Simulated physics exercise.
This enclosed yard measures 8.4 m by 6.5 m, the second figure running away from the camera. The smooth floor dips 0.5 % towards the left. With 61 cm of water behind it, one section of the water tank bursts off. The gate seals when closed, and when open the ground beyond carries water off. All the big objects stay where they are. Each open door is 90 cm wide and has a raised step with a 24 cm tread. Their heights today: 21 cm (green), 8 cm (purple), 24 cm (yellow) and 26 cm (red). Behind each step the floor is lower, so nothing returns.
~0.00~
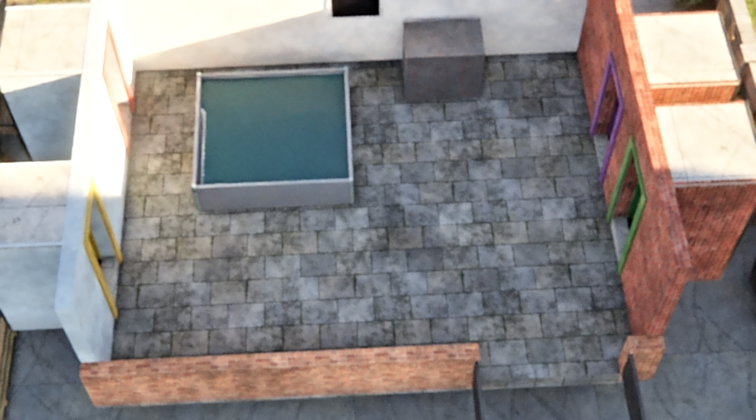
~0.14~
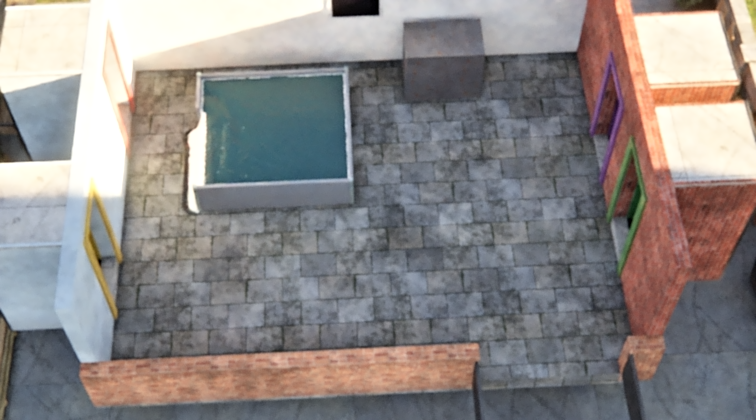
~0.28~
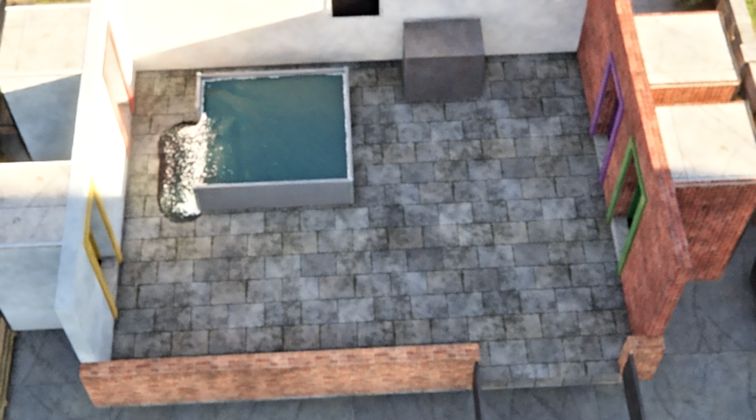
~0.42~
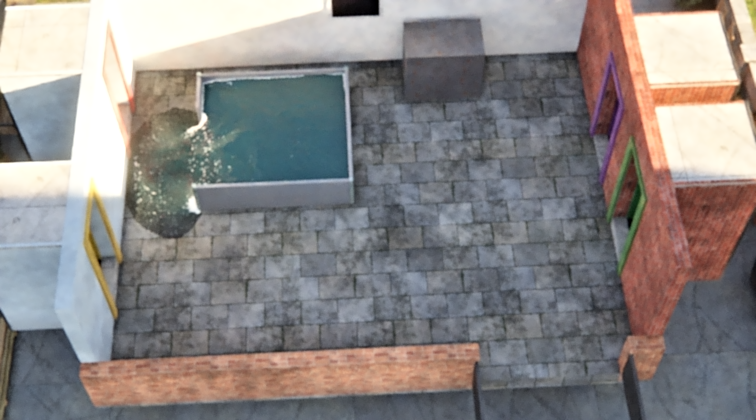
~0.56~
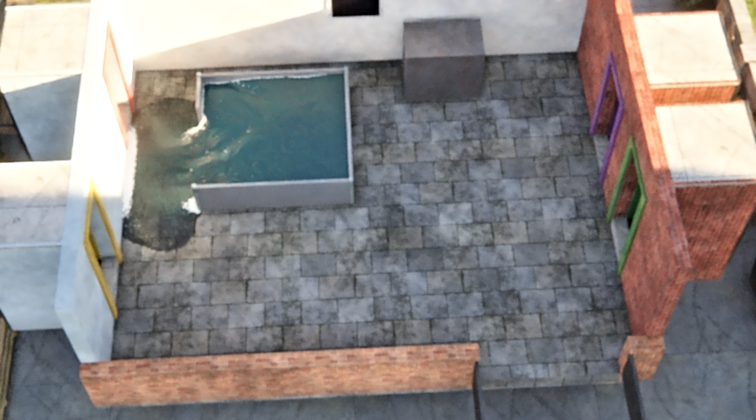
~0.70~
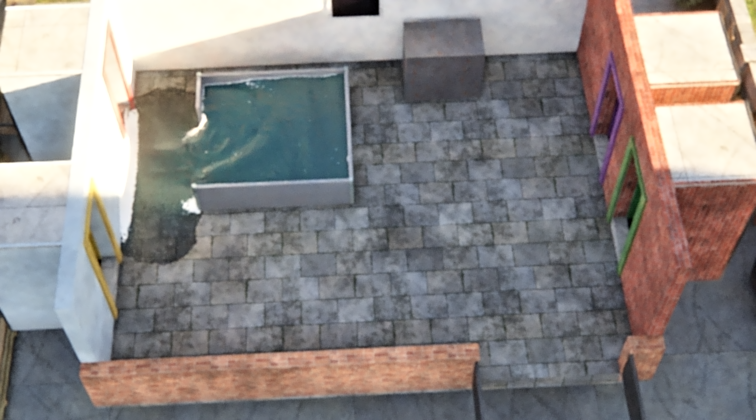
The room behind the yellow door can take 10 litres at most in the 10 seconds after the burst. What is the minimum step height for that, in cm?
About 13 cm.
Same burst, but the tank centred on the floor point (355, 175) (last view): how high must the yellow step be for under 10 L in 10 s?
Then roughly 25 cm.
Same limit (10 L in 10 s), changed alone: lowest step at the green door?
About 8.0 cm at green.
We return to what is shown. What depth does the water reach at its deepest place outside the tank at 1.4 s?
About 50 cm.
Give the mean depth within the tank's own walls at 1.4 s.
About 43 cm.
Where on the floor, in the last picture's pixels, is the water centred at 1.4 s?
Near (237, 157).
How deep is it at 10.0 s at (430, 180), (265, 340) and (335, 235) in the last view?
About 2, 7 and 6 cm.
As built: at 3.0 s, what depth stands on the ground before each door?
Depths in cm: Green 0, purple 0, yellow 16, red 27.
After 1.4 s water covers 10 % of the floor, deepest (50 cm) near (137, 179); 12 cm at the yellow door, 0 litres in over its 24 cm step.
After 3.0 s water covers 30 % of the floor, deepest (39 cm) near (136, 78); 16 cm at the yellow door, 0 litres in over its 24 cm step.
After 10.0 s water covers 95 % of the floor, deepest (14 cm) near (630, 359); 8 cm at the yellow door, 0 litres in over its 24 cm step.
At the yellow door as built, the water arrived by 1.1 s and peaked near 18 cm at 2.0 s.
With a step of 11 cm, 19 litres would have come in within the 10 s; with 15 cm, 5 litres. So under 10 litres takes about 13 cm.
